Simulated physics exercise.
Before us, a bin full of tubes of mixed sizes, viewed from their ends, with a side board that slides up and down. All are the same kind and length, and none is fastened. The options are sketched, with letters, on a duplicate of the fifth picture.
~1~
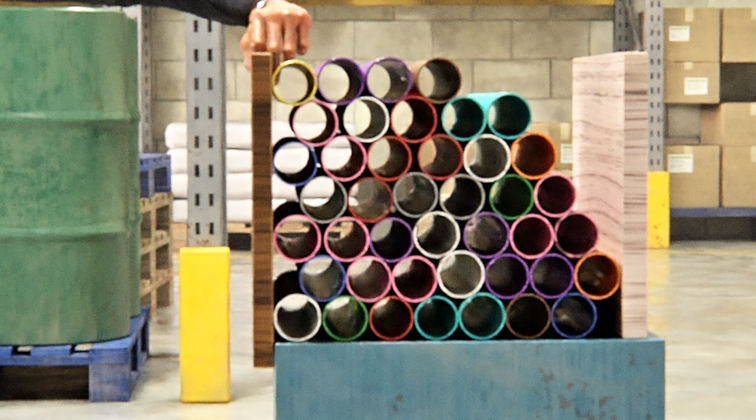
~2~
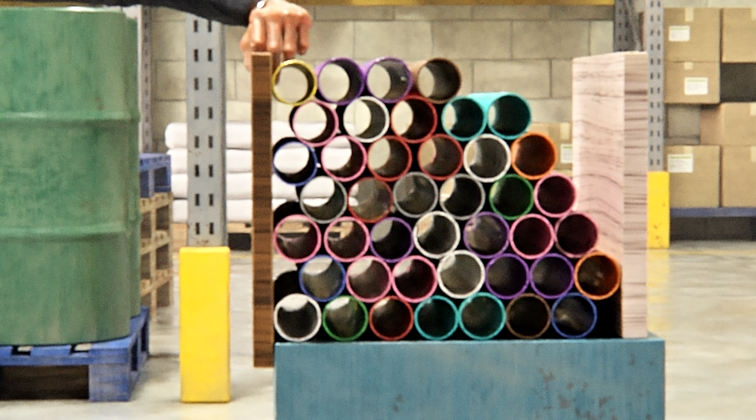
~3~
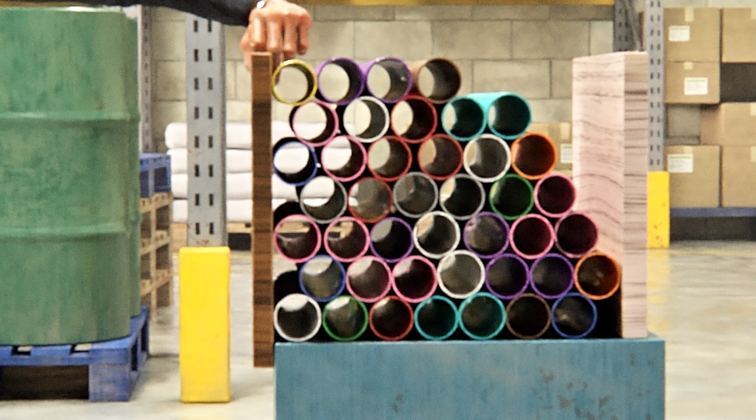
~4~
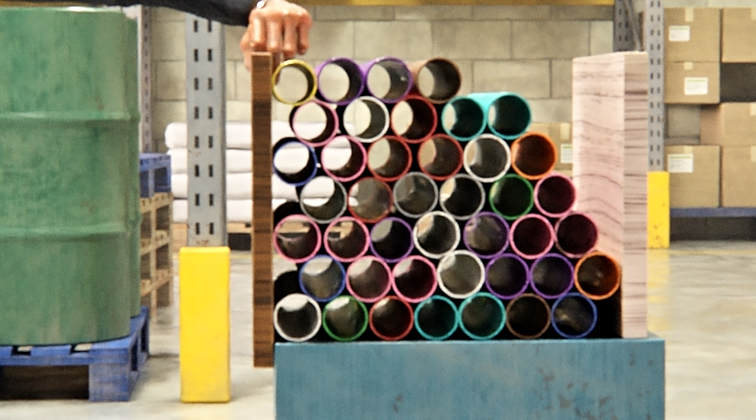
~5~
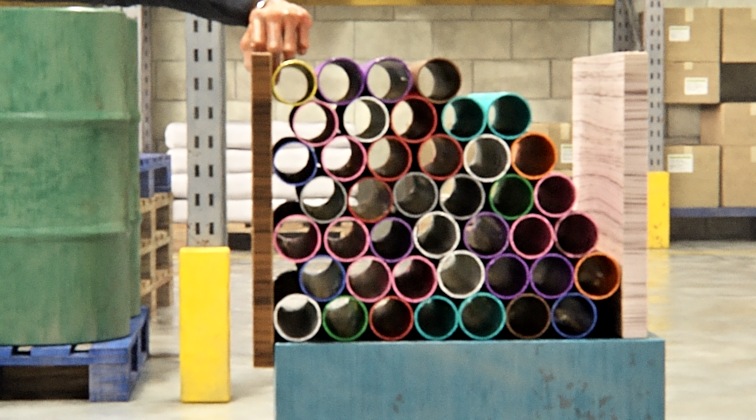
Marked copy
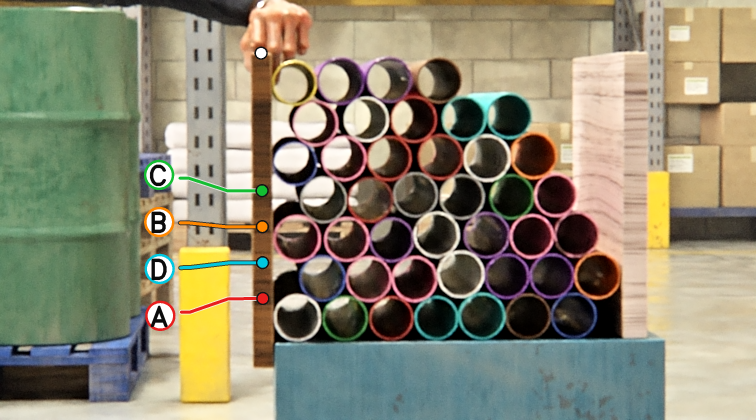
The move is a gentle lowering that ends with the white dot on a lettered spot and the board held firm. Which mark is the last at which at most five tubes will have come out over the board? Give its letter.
The lowest mark that will do is D.
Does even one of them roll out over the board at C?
Yes, at C.
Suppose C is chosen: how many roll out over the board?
At C the number is one.
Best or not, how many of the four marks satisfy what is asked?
Three of them.
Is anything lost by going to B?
Yes, at B.
On the marked copy, A at (262, 298); B at (262, 226); C at (262, 190); D at (262, 263); the white dot at (261, 53).
Taking D. A third of the way, top of the board (272, 144).
Two thirds of the way, top of the board (273, 244).
When it is over, top of the board (273, 262), four out over the board.
As for the rest, A more than five out over the board; B four out over the board; C one out over the board.
